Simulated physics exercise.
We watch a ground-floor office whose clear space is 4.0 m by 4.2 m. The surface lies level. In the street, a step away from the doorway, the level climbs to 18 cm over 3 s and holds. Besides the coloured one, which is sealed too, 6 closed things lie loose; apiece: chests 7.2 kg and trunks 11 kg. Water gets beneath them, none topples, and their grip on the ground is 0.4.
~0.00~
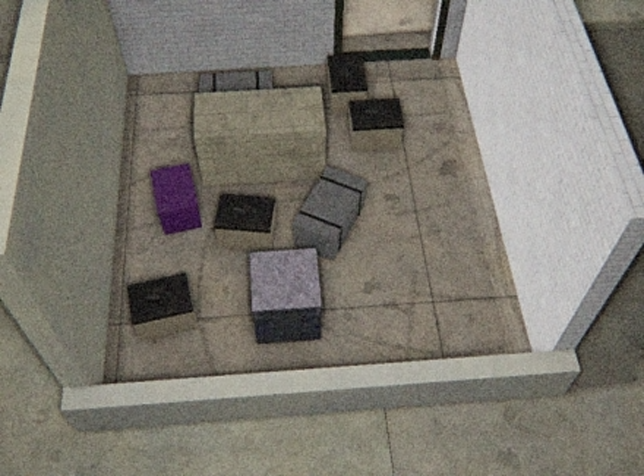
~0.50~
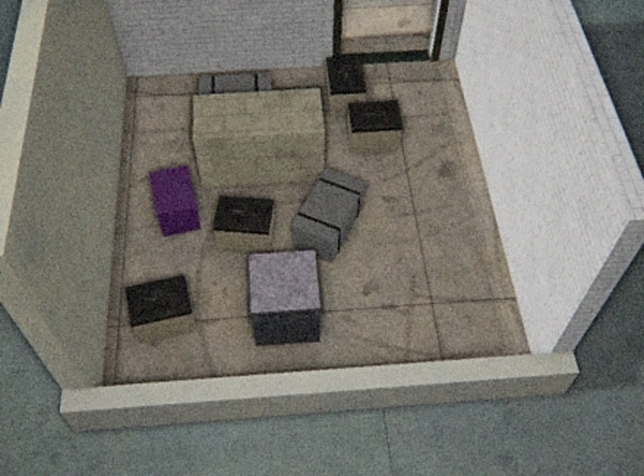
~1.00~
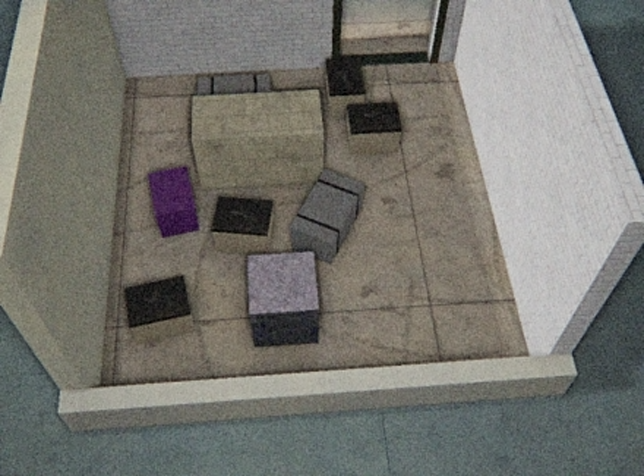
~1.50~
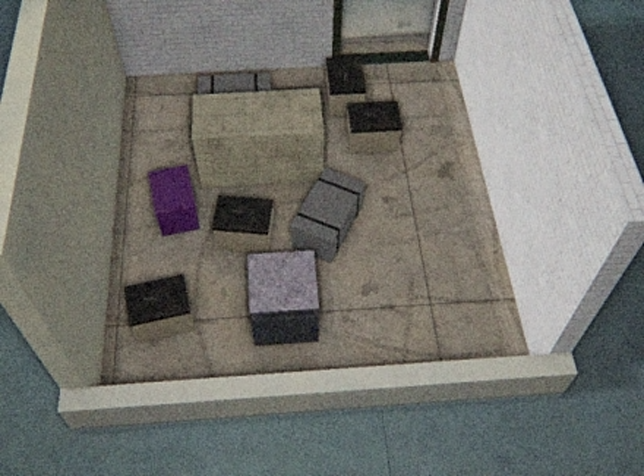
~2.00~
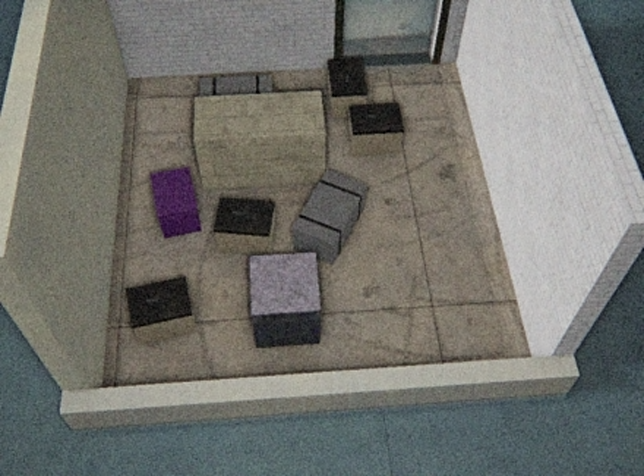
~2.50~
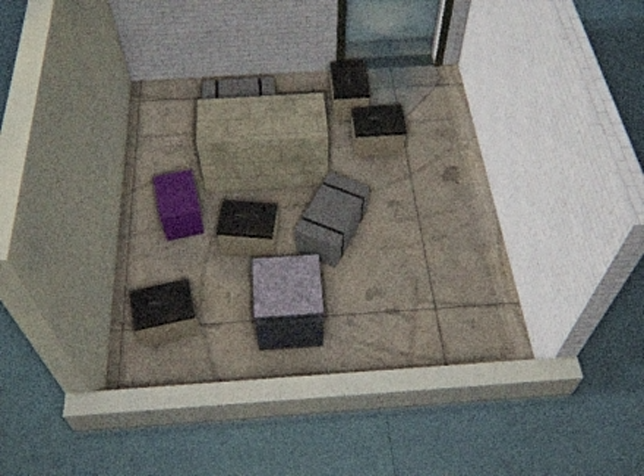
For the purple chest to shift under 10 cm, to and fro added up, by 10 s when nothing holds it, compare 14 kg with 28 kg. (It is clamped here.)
For it, the smaller load will do.
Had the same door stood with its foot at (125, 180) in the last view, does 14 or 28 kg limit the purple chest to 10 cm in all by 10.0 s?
Then neither weight holds it.
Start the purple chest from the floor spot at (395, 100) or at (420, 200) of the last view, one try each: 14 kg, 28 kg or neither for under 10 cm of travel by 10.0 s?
In that order: Neither is enough; only the larger holds.
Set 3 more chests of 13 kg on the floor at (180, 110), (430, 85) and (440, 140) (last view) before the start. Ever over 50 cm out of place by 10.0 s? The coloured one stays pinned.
In that order: Less, over, over.
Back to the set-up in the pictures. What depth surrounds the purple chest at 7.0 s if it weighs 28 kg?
Roughly 1 cm.
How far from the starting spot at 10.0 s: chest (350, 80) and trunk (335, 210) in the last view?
In that order: 60 cm, 60 cm.
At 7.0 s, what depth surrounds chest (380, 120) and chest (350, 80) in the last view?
About 9 and 3 cm.
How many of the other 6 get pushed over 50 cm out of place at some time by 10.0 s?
3 of them.
After 3.5 s the purple chest would be 0 cm from its start with 14 kg and 0 cm from its start with 28 kg; 0 cm of water round it then.
After 4.5 s the purple chest would be 0 cm from its start with 14 kg and 0 cm from its start with 28 kg; 0 cm of water round it then.
After 7.0 s the purple chest would be 0 cm from its start with 14 kg and 0 cm from its start with 28 kg; 1 cm of water round it then.
After 10.0 s the purple chest would be 2 cm from its start with 14 kg and 0 cm from its start with 28 kg; 3 cm of water round it then.
